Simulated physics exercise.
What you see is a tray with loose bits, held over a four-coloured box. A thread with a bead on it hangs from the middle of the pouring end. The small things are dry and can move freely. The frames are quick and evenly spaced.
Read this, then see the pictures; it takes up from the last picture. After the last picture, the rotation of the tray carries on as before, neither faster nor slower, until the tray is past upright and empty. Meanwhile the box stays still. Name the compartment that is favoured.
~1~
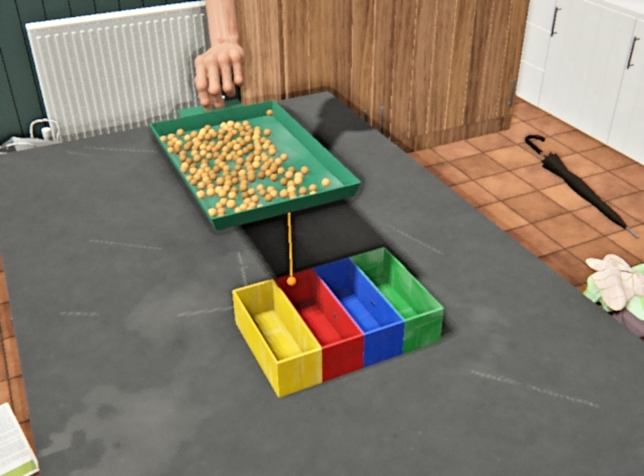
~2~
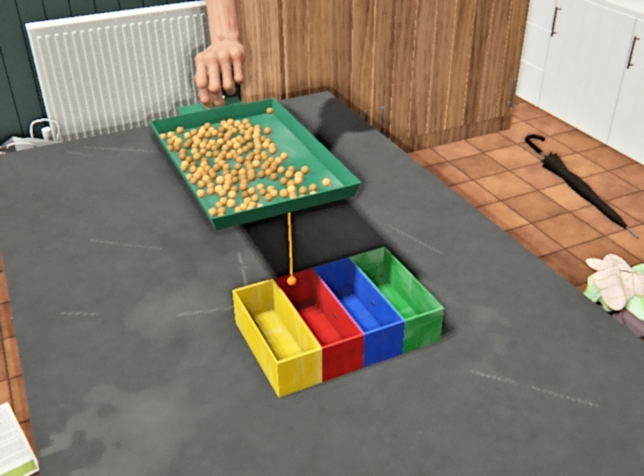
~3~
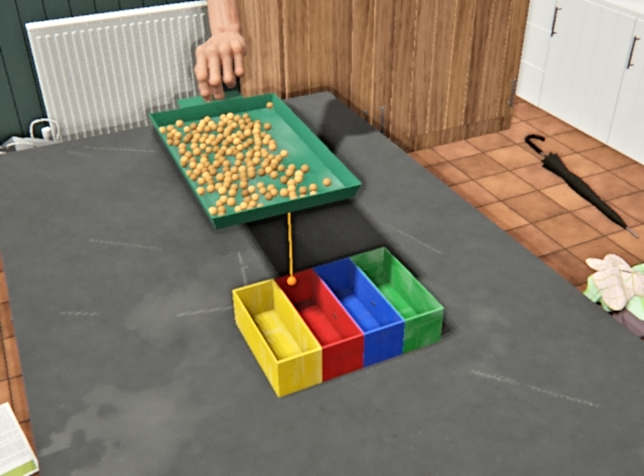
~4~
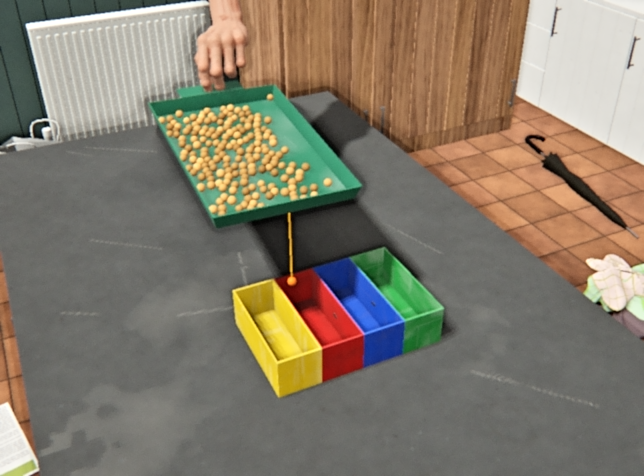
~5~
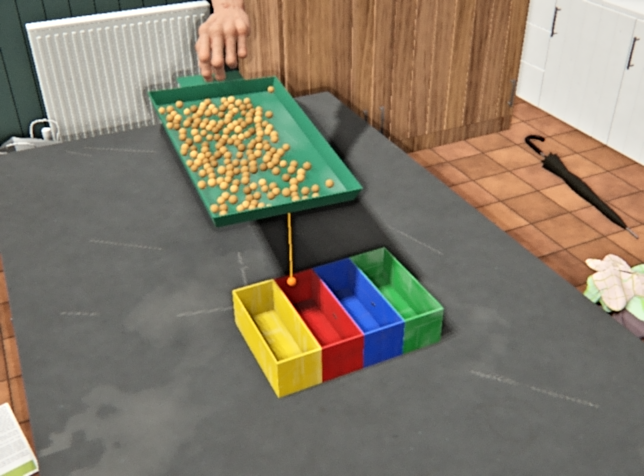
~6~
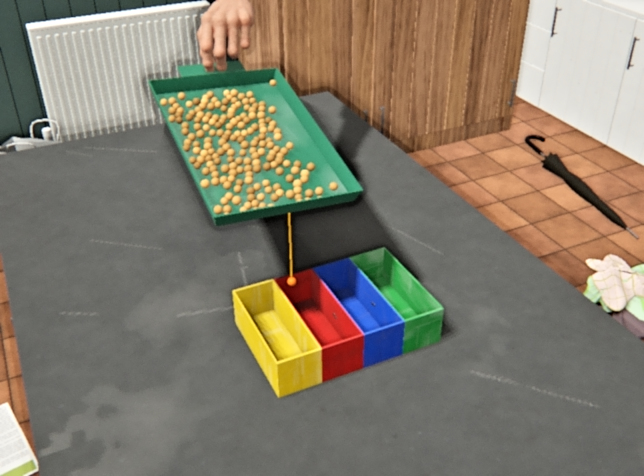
Blue.
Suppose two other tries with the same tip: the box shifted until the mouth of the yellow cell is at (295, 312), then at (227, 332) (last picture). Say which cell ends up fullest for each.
Try 1: The blue cell. Try 2: That green cell.
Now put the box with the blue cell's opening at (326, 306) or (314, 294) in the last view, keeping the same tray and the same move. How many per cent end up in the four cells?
Close to 80 in a hundred, followed by close to 80 in a hundred.
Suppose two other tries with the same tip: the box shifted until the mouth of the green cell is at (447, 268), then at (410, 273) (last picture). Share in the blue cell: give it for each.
Roughly 0% first, roughly 50% second.
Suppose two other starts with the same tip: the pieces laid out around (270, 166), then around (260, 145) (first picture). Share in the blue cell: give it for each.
In order, 60 per cent then 50 per cent.
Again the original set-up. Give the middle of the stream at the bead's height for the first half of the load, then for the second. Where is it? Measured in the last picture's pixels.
(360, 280) first, (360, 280) later.
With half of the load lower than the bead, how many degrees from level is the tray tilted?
Roughly 85 degrees from level.
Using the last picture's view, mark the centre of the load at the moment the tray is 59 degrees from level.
Near (318, 190).
Just after the last frame, tray tipped steeply; the larger part on the tray; about a tenth in the blue cell; about a tenth in the green cell; about a tenth falling or outside the box.
A moment on, tray tipped right over; just a few on the tray; roughly half in the blue cell; roughly a quarter in the green cell; about a tenth in the red cell; just a few in the yellow cell; about a tenth falling or outside the box.
Further on, tray tipped past a quarter turn; roughly half in the blue cell; roughly a quarter in the green cell; about a tenth in the red cell; just a few in the yellow cell; about a tenth falling or outside the box.
When it is over, tray tipped past a quarter turn; roughly half in the blue cell; roughly a quarter in the green cell; about a tenth in the red cell; just a few in the yellow cell; about a tenth outside the box.
